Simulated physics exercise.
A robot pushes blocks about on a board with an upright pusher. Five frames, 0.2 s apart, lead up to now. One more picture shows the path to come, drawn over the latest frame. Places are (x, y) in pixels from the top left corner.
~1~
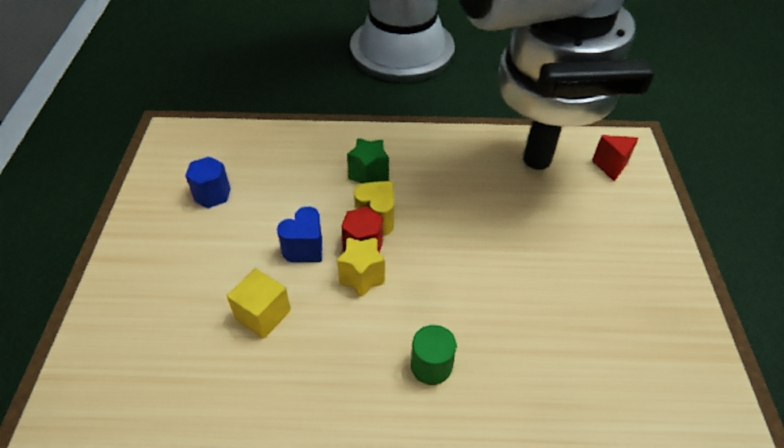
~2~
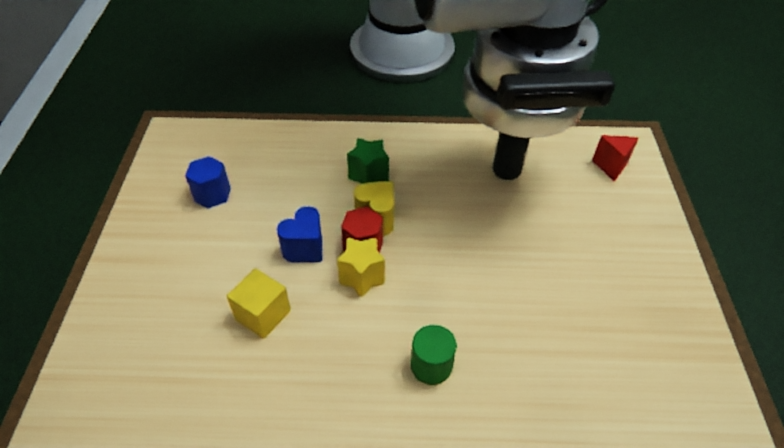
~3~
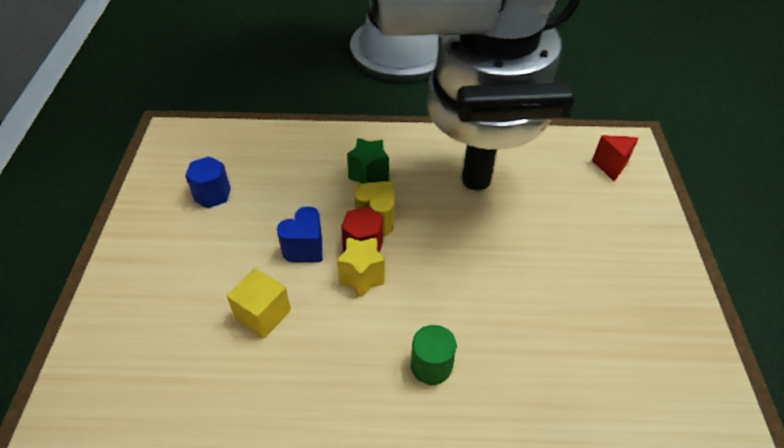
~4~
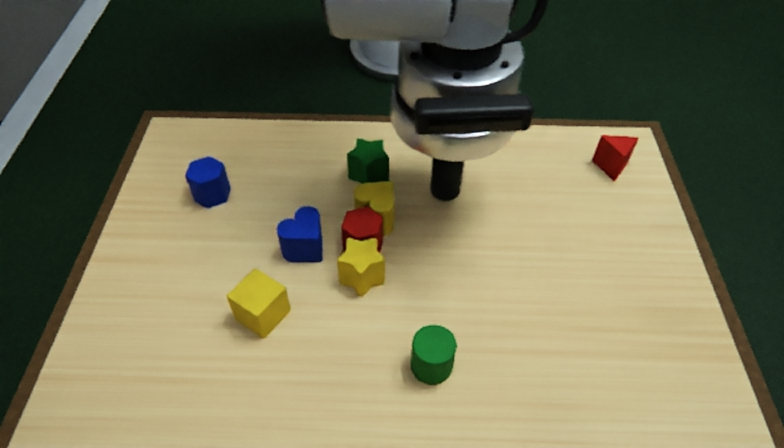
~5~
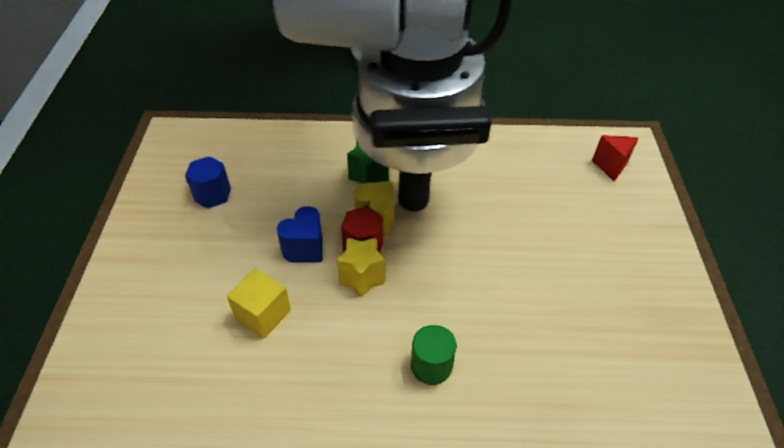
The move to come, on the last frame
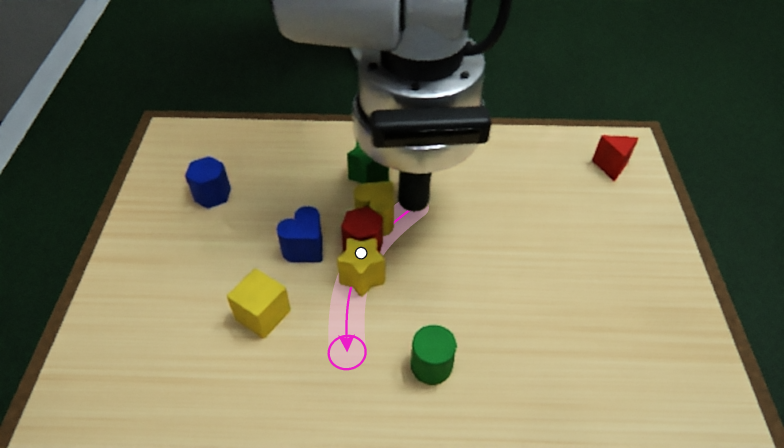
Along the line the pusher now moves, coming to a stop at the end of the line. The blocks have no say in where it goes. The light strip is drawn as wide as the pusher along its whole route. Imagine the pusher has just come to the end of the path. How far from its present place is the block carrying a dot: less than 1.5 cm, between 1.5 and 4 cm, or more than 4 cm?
Ends over 4 cm away.
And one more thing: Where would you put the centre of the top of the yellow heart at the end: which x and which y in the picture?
When the path ends, it will be at (350, 196).
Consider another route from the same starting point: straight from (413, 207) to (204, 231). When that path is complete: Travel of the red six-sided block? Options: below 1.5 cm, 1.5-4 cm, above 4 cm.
Range: 1.5 to 4 cm.
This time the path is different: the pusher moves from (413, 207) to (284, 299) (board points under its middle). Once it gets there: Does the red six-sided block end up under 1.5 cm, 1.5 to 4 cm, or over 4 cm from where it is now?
It ends farther than 4 cm from its spot.
Drawn move, from (413, 207) over (374, 243) and (350, 292) to (347, 352); the dot is on the yellow star-shaped block.
On the path given first. One third of the way, pusher (373, 237); yellow star-shaped block (359, 259), turned 25° anticlockwise; red six-sided block (340, 231), turned 35° anticlockwise; yellow heart (350, 196), turned 20° clockwise.
Two thirds of the way, pusher (350, 286); blue heart (290, 226), turned 35° clockwise; yellow star-shaped block (347, 298), turned 75° anticlockwise; red six-sided block (312, 253), turned 10° clockwise; yellow heart (350, 196), turned 20° clockwise.
At the end, pusher (347, 347); blue heart (290, 226), turned 35° clockwise; yellow star-shaped block (344, 366), turned 75° anticlockwise; red six-sided block (312, 253), turned 10° clockwise; yellow heart (350, 196), turned 20° clockwise.
